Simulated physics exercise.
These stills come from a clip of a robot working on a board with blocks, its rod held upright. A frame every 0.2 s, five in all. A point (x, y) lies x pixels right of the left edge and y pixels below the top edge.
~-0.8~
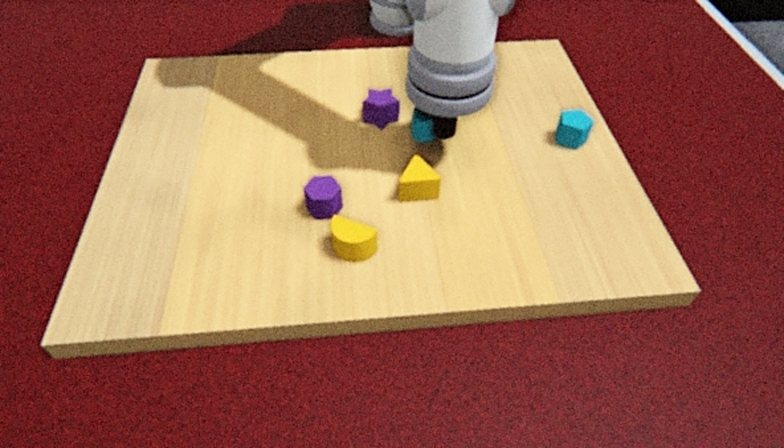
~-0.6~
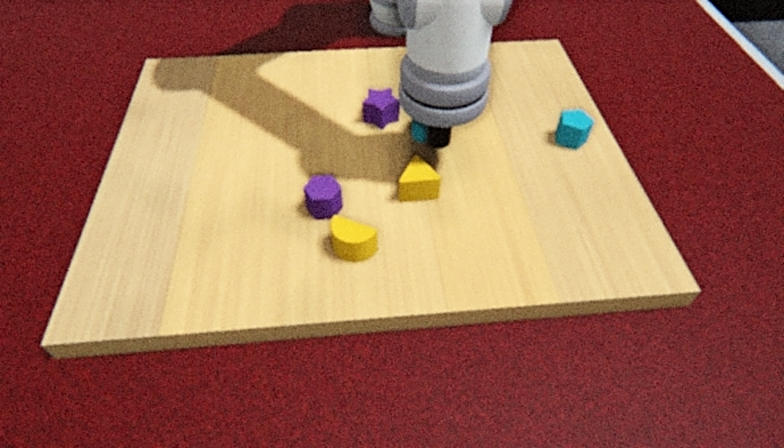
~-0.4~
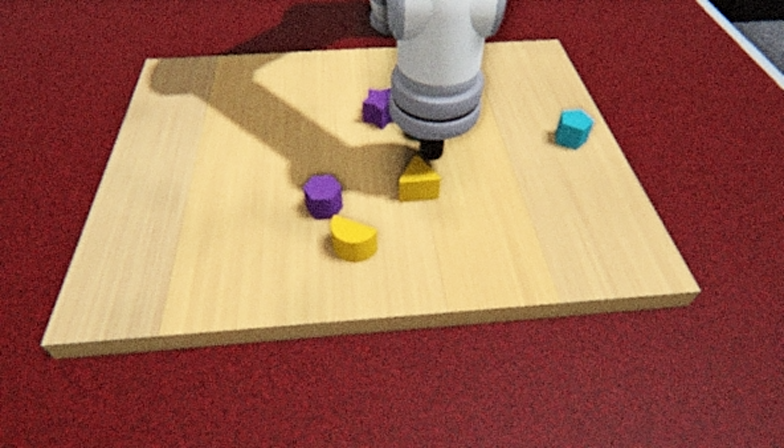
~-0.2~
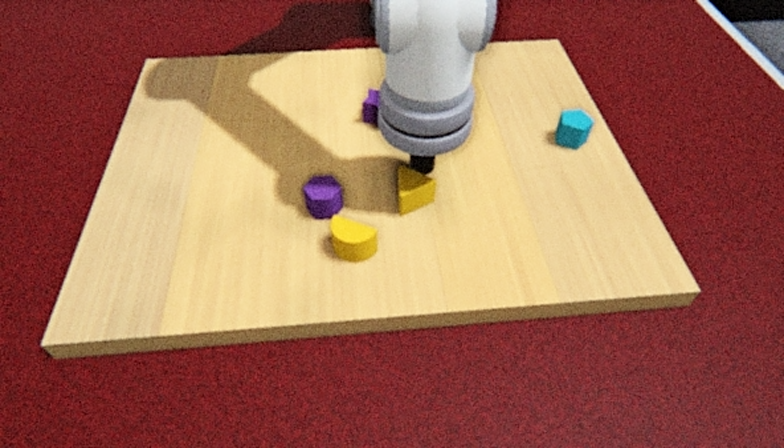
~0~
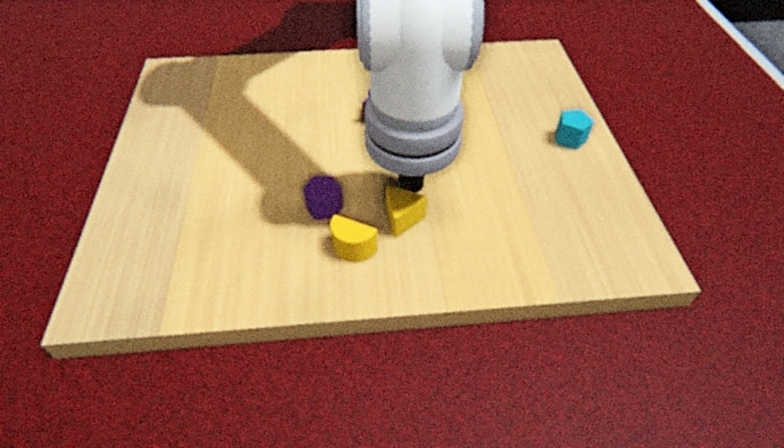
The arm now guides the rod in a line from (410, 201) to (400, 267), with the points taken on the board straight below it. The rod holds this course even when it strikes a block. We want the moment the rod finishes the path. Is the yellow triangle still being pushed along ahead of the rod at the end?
Yes, I think so.
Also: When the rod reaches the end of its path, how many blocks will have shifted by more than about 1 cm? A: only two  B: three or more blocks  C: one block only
Option C.
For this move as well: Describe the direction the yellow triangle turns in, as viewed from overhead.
From above, the yellow triangle will be seen to turn clockwise.
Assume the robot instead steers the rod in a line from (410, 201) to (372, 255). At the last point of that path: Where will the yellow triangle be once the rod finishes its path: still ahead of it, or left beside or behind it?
Looking at the end of the path, the yellow triangle is still being driven ahead.
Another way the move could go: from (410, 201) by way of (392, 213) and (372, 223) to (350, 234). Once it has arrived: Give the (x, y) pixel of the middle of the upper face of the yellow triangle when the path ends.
The yellow triangle ends near (385, 222).
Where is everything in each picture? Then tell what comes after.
Lower end of the rod at (444, 133), tops of blocks, yellow D-shaped block at (351, 229), yellow triangle at (419, 171), in the first picture.
Rod at (438, 142), blocks as before, in the second picture.
Rod at (431, 154), blocks as before, in the third picture.
Rod at (422, 168), yellow triangle at (412, 180), in the fourth picture.
Rod at (411, 186), yellow D-shaped block at (351, 229), yellow triangle at (403, 199), in the fifth picture.
What follows on the original path. One third of the way, rod at (408, 207); yellow triangle at (397, 221).
Two thirds of the way, rod at (404, 229); yellow triangle at (390, 243), turned 20° clockwise.
At the end, rod at (400, 252); yellow D-shaped block not moved; yellow triangle at (381, 266), turned 30° clockwise.
